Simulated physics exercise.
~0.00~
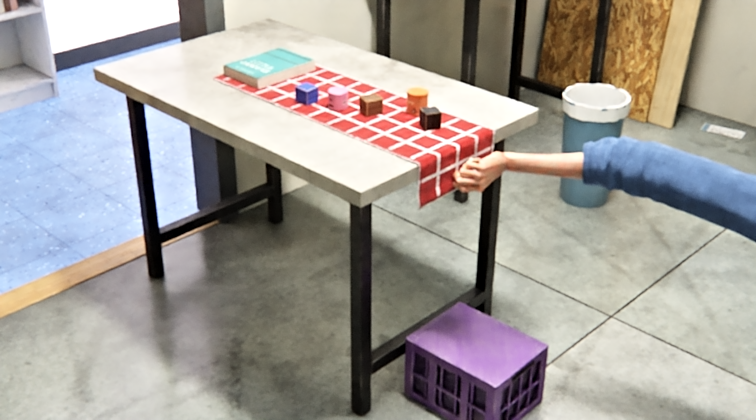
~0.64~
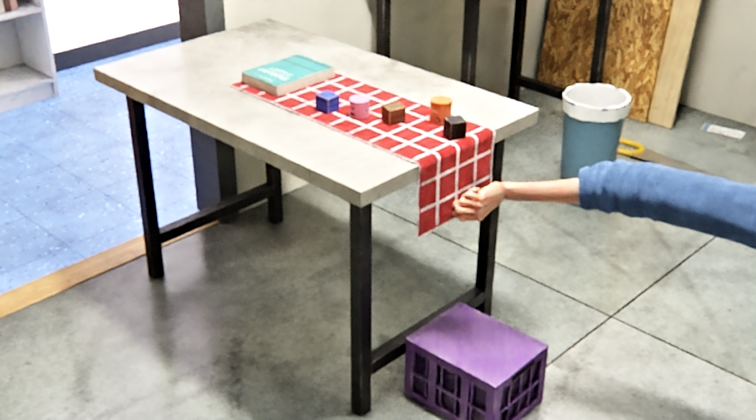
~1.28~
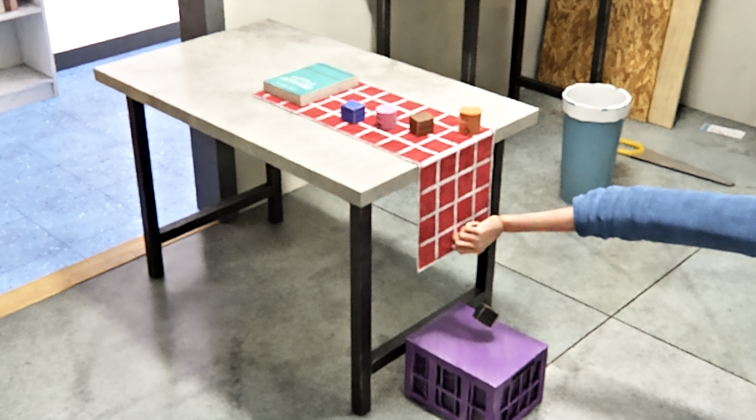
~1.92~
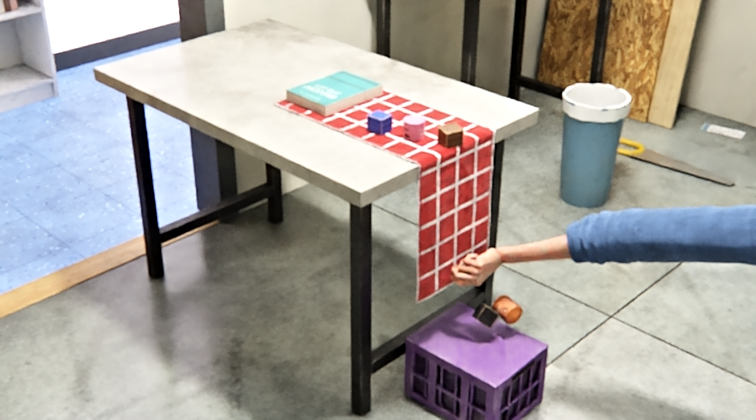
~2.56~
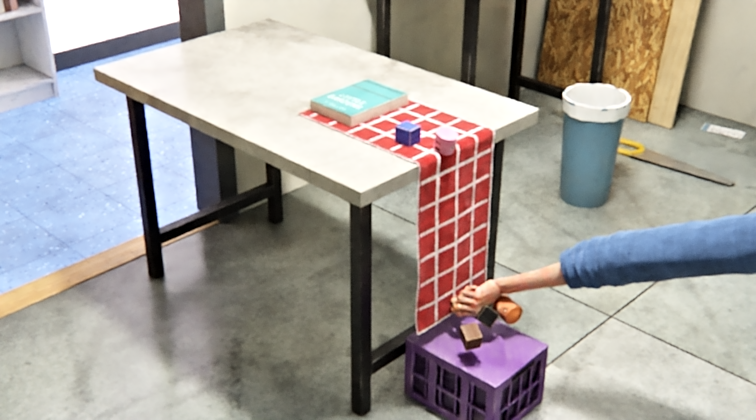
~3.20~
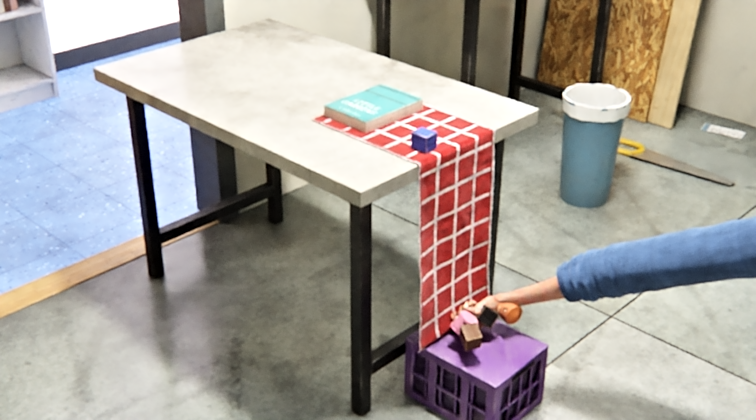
A red cloth with a white grid slides across a pale table as a blue-sleeved arm at the right pulls its hanging end down, seen from a fixed, slightly raised view in a concrete-floored room. On it ride a teal book, a blue cube, a pink pot, a brown cube, an orange pot and a black cube, with a purple crate below. The black cube drops off first, then the orange pot, then the brown cube, and lastly the pink pot. The hem reaches the crate, where the fallen things gather, while the book and blue cube remain on the table.
